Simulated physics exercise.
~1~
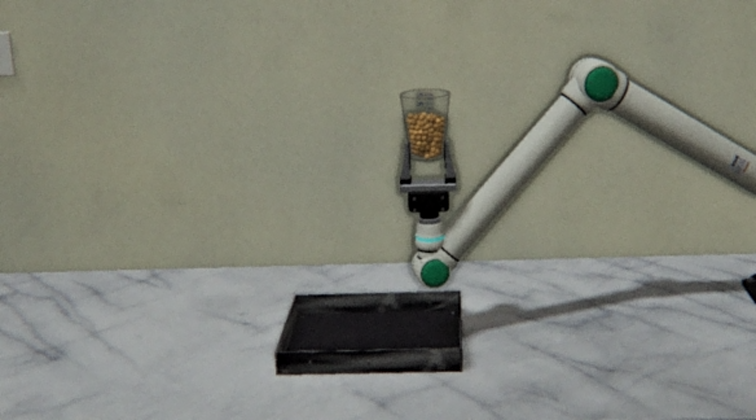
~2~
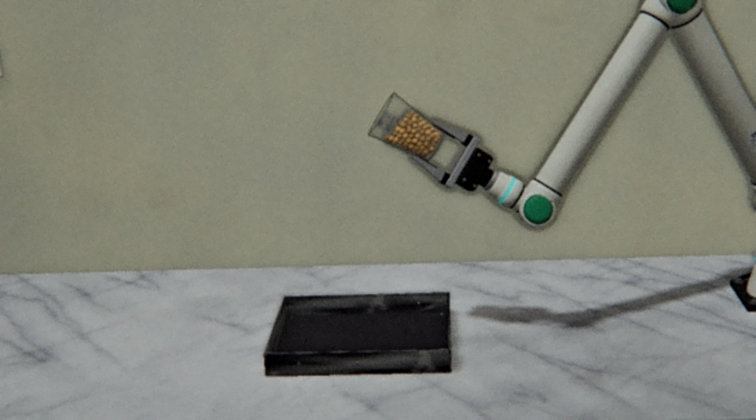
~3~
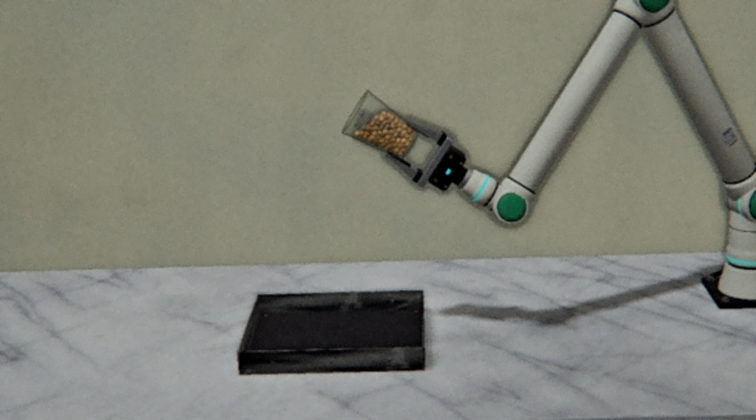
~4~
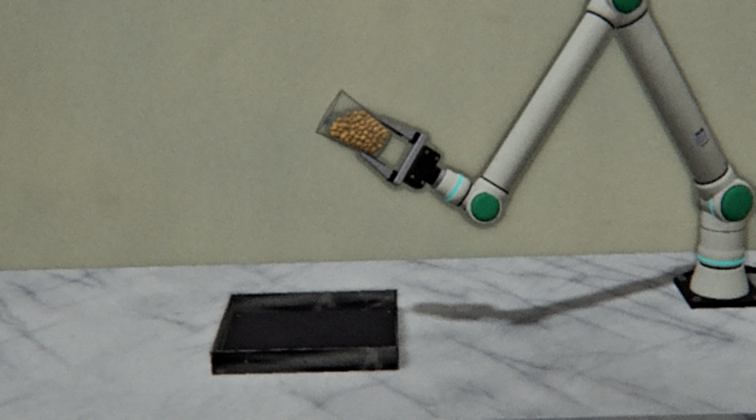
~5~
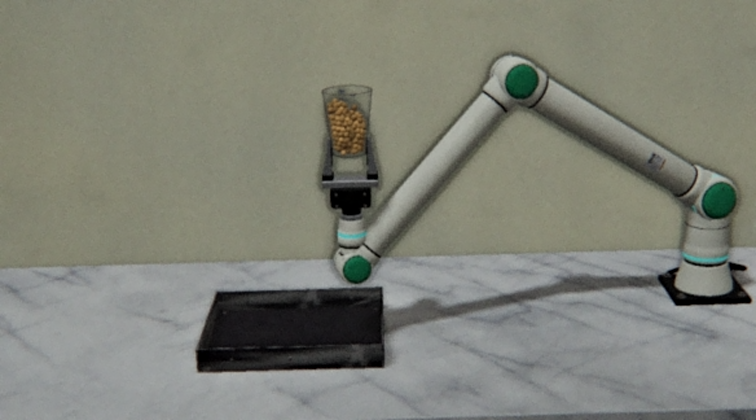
A robot arm held up a clear cup of dried chickpeas above a black tray on a marble table, tipped it over to the left and kept it leaning, then brought it upright again, with the chickpeas still in the cup and the tray looking empty.
